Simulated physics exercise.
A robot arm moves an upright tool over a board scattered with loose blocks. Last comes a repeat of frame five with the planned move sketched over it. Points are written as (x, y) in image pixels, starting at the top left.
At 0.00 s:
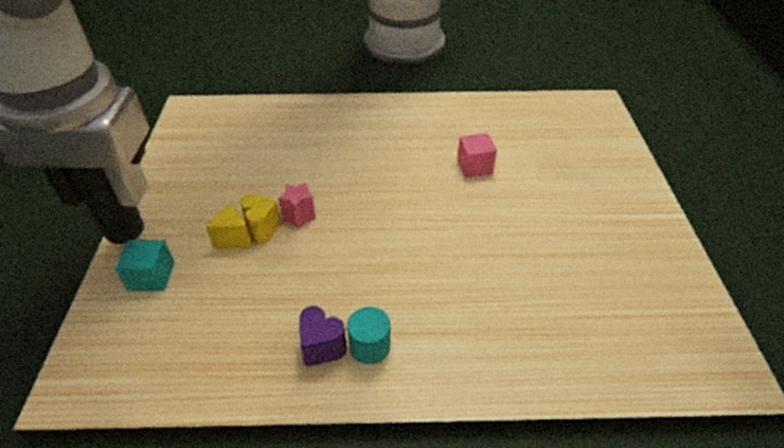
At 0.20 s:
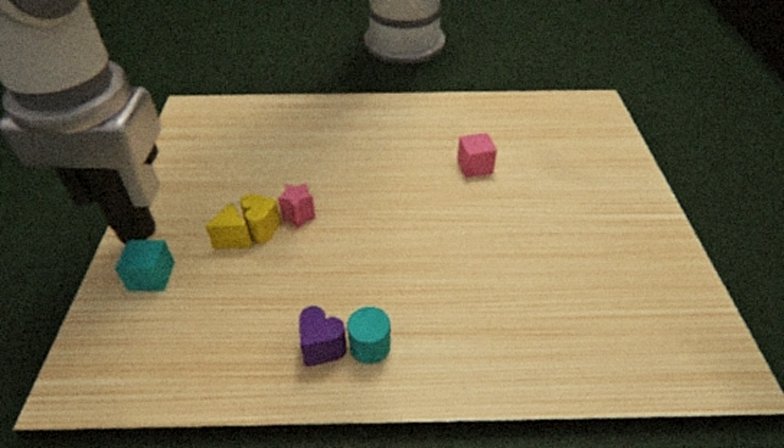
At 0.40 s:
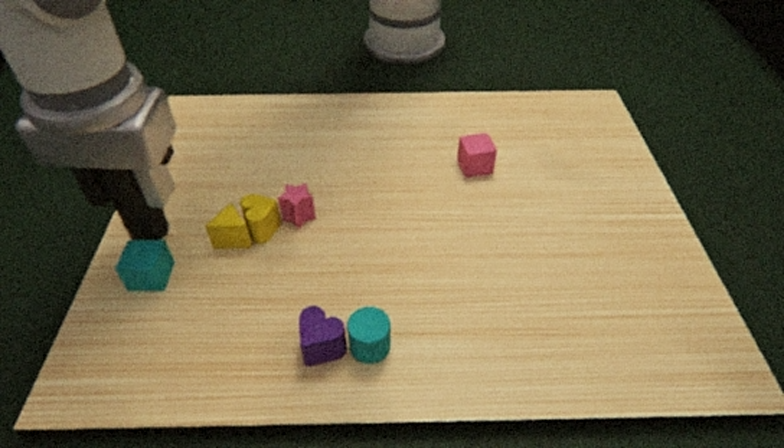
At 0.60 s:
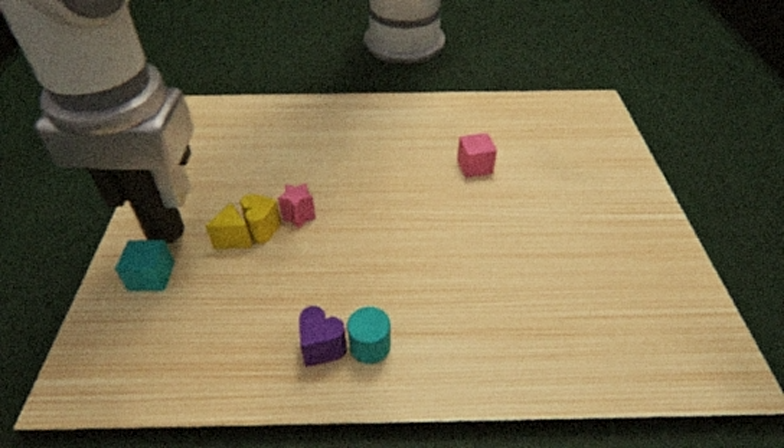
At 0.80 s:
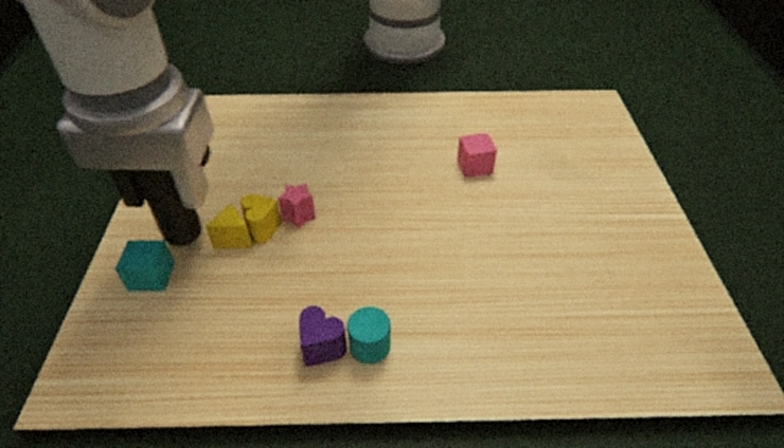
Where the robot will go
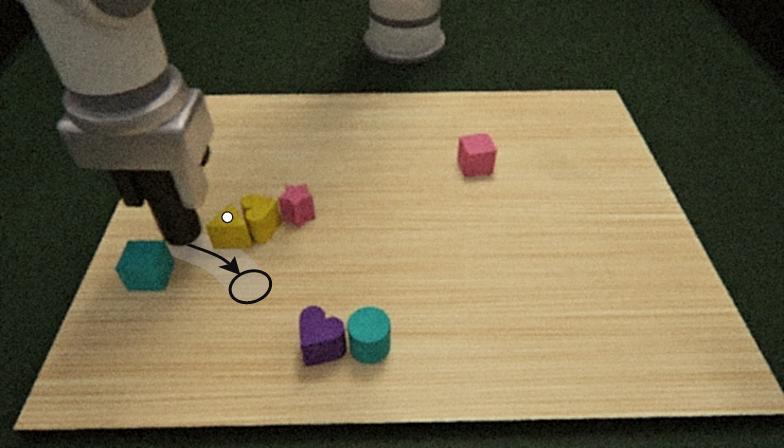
Robot arm sliding its dark tool rightward behind a turquoise block toward yellow blocks, while all the scattered blocks stay still.
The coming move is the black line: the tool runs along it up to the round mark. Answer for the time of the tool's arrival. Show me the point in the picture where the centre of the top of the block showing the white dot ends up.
About (253, 228).
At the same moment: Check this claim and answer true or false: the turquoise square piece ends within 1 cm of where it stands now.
This is true.
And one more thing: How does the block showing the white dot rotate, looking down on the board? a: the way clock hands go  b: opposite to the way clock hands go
That would be b.
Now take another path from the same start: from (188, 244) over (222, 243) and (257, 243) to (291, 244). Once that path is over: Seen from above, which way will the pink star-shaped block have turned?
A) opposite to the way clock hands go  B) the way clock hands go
It's B.
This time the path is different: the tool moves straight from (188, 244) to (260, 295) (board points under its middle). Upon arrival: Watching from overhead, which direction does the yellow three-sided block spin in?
Looking down on the board, it turns counter-clockwise.
The line goes from (188, 244) over (213, 254) and (234, 268) to (250, 286); the dot is on the yellow three-sided block.
On the path given first. Halfway along, tool at (220, 249); yellow three-sided block at (247, 225), turned 55° anticlockwise; yellow heart at (262, 202), turned 25° anticlockwise.
At the end, tool at (247, 275); turquoise square piece unmoved; yellow three-sided block at (253, 228), turned 75° anticlockwise; yellow heart at (262, 202), turned 25° anticlockwise.
